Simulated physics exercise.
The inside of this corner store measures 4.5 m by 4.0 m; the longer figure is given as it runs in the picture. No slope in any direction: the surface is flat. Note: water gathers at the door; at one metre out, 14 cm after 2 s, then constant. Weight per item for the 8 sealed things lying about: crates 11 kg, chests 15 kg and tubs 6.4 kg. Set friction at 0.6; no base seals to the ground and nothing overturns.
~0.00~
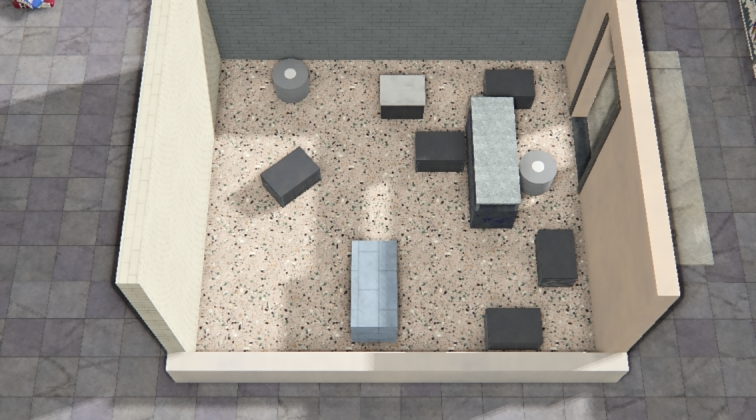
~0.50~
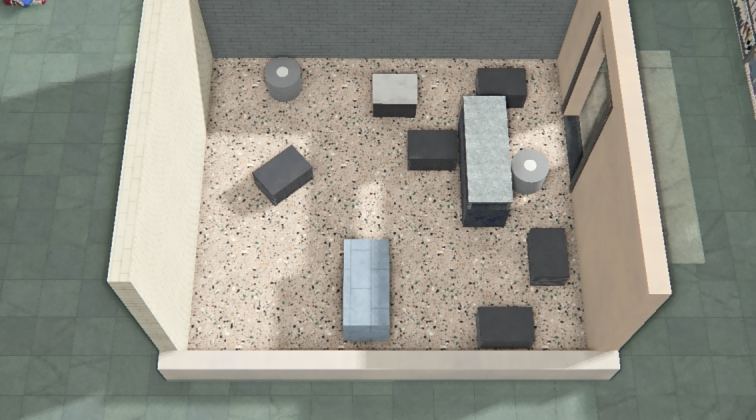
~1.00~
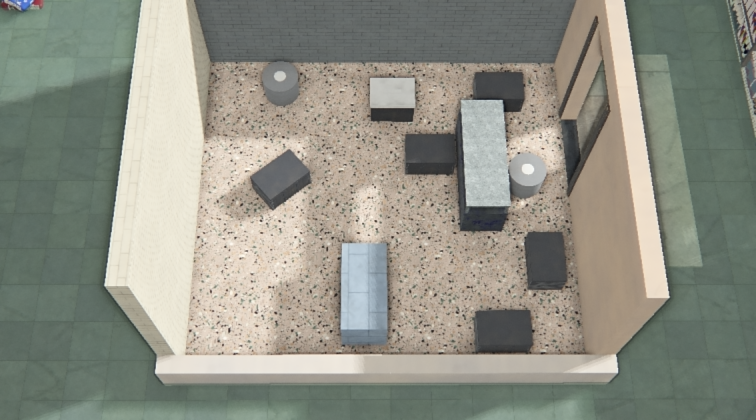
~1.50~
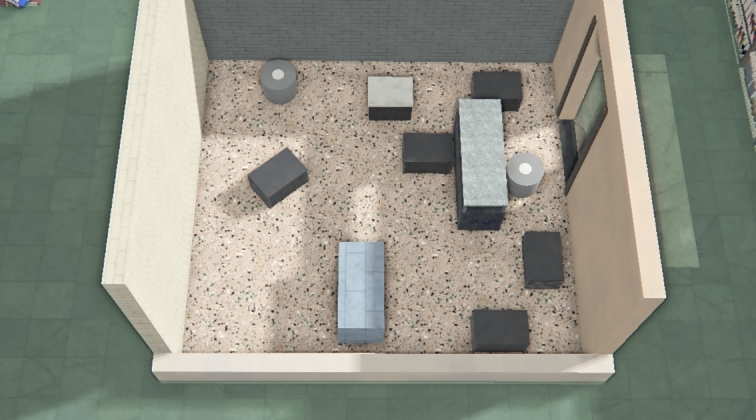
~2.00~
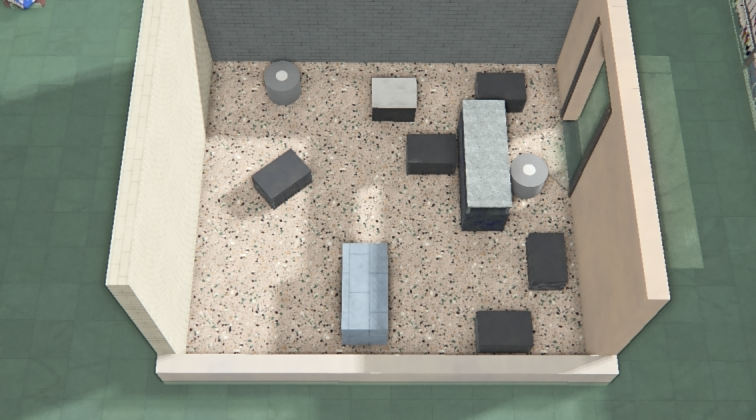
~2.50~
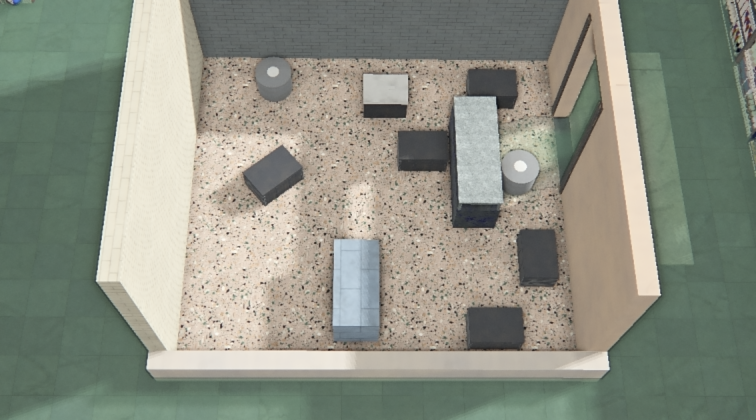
In a small corner store seen from above, dark chests and grey tubs stand around a speckled floor as the grey paving outside turns green under water. Then the doorway in the right wall opens and a faint greenish wet patch spreads just inside, while the furnishings stay put.
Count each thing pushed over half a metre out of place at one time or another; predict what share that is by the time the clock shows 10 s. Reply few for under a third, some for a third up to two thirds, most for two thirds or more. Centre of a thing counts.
Some.
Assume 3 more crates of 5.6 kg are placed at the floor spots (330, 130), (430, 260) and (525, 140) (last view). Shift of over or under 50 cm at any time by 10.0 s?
Order as asked - falls below the limit, falls below the limit, exceeds the limit.
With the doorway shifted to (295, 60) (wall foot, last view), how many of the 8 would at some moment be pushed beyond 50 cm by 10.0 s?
Result: 2 of them.
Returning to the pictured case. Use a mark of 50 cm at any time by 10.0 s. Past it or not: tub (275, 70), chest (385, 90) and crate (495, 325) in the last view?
One by one: Below; below; above.
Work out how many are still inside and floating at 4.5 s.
Total: 1.
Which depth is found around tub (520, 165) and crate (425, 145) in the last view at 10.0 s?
Depths: Near 8 cm, then near 3 cm.
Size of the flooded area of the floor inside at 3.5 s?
Near 2.5 m2 in all.
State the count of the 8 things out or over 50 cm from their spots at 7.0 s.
At that moment it comes to 2.
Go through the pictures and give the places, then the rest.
In the first frame, a crate at (510, 83), on the bottom; a crate at (558, 254) rests on the ground; water covers 0.0 m2; 0 of 8 have shifted.
In the second frame, a crate at (503, 81) rests on the ground; a crate at (550, 252) rests on the ground; water covers 0.0 m2; 0 of 8 have shifted.
In the third frame, a crate at (500, 85) rests on the ground; a crate at (548, 256) rests on the ground; water covers 0.0 m2; 0 of 8 have shifted.
In the fourth frame, a crate at (498, 85), on the bottom; a crate at (545, 256), on the bottom; 0.0 m2 under water; 0 of 8 have shifted.
In the fifth frame, a crate at (502, 86) rests on the ground; a crate at (549, 257), on the bottom; 0.2 m2 under water; 0 of 8 have shifted.
In the sixth frame, a crate at (493, 82) rests on the ground; a crate at (540, 253) rests on the ground; 0.6 m2 under water; 0 of 8 have shifted.
After 3.5 s 0 of 8 are over 50 cm from their spots; 0 afloat.
After 4.5 s 1 of 8 are over 50 cm from their spots; 1 afloat.
After 7.0 s 2 of 8 are over 50 cm from their spots; 2 afloat.
After 10.0 s 4 of 8 are over 50 cm from their spots, and 4 have been at some point; 4 afloat.
